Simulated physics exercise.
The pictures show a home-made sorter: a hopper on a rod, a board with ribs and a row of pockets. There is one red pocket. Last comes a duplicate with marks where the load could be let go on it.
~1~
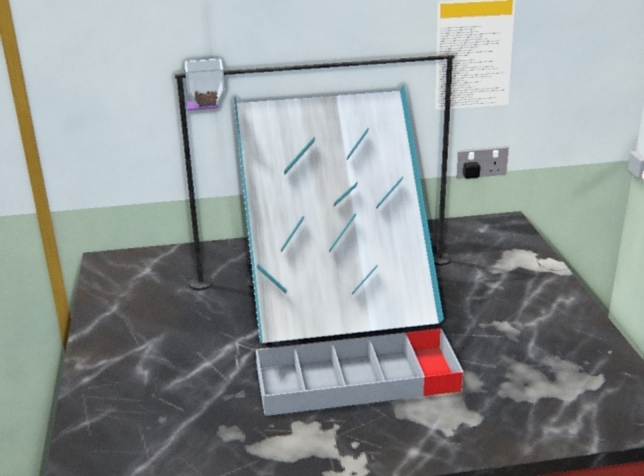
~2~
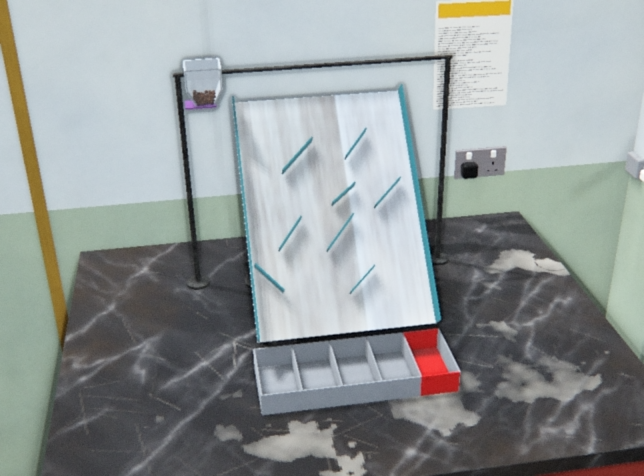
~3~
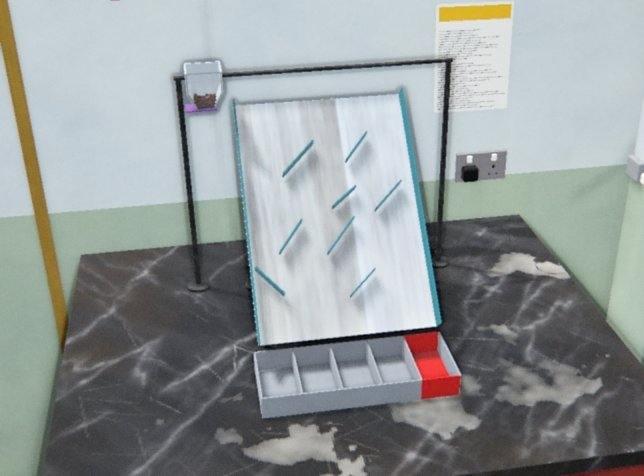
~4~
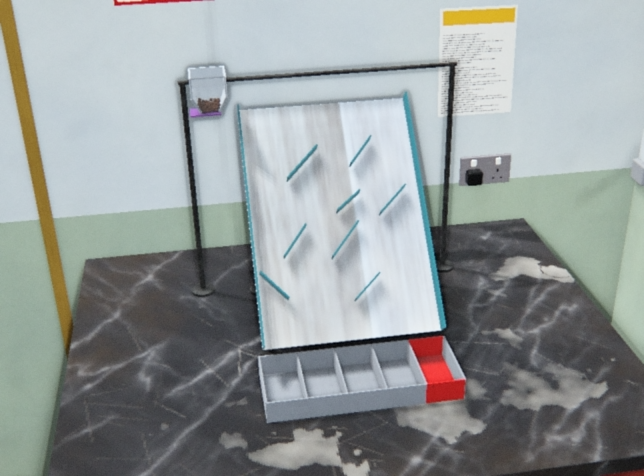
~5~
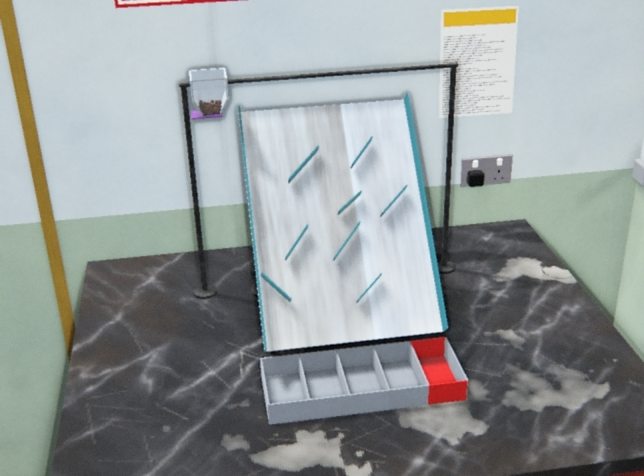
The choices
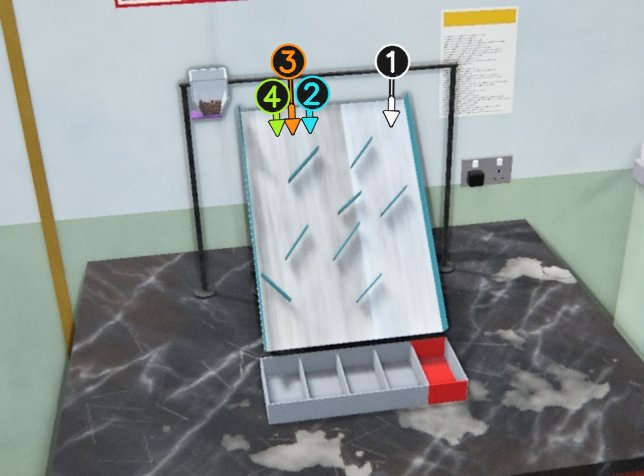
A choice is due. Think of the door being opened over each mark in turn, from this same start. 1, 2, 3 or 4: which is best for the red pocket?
It is 1.
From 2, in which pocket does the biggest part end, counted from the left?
The second.
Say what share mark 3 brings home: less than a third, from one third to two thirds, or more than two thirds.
Mark 3 gives less than a third.
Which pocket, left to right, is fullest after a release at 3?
The second.
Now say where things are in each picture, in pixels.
Hopper at (206, 97), allspice berries, door shut, in the first frame.
Ribs (283, 170) to (313, 137), (346, 155) to (366, 128), (333, 202) to (355, 182), in the second frame.
Ribs (377, 207) to (402, 180), (280, 251) to (302, 219), (329, 252) to (355, 216), in the third frame.
Ribs (260, 271) to (289, 298), (357, 298) to (380, 272), in the fourth frame.
Red pocket at (448, 391), number 5 of 5 from the left, in the fifth frame.
On the marked copy, mark 1 meets the board at (391, 120); mark 2 meets the board at (310, 127); mark 3 meets the board at (292, 128); mark 4 meets the board at (277, 130).
With 1, about a third in the red pocket, about two thirds in other pockets.
With 2, none in the red pocket, nearly all in other pockets, a stray few held on the board.
With 3, none in the red pocket, nearly all in other pockets.
With 4, none in the red pocket, nearly all in other pockets, a small part held on the board.
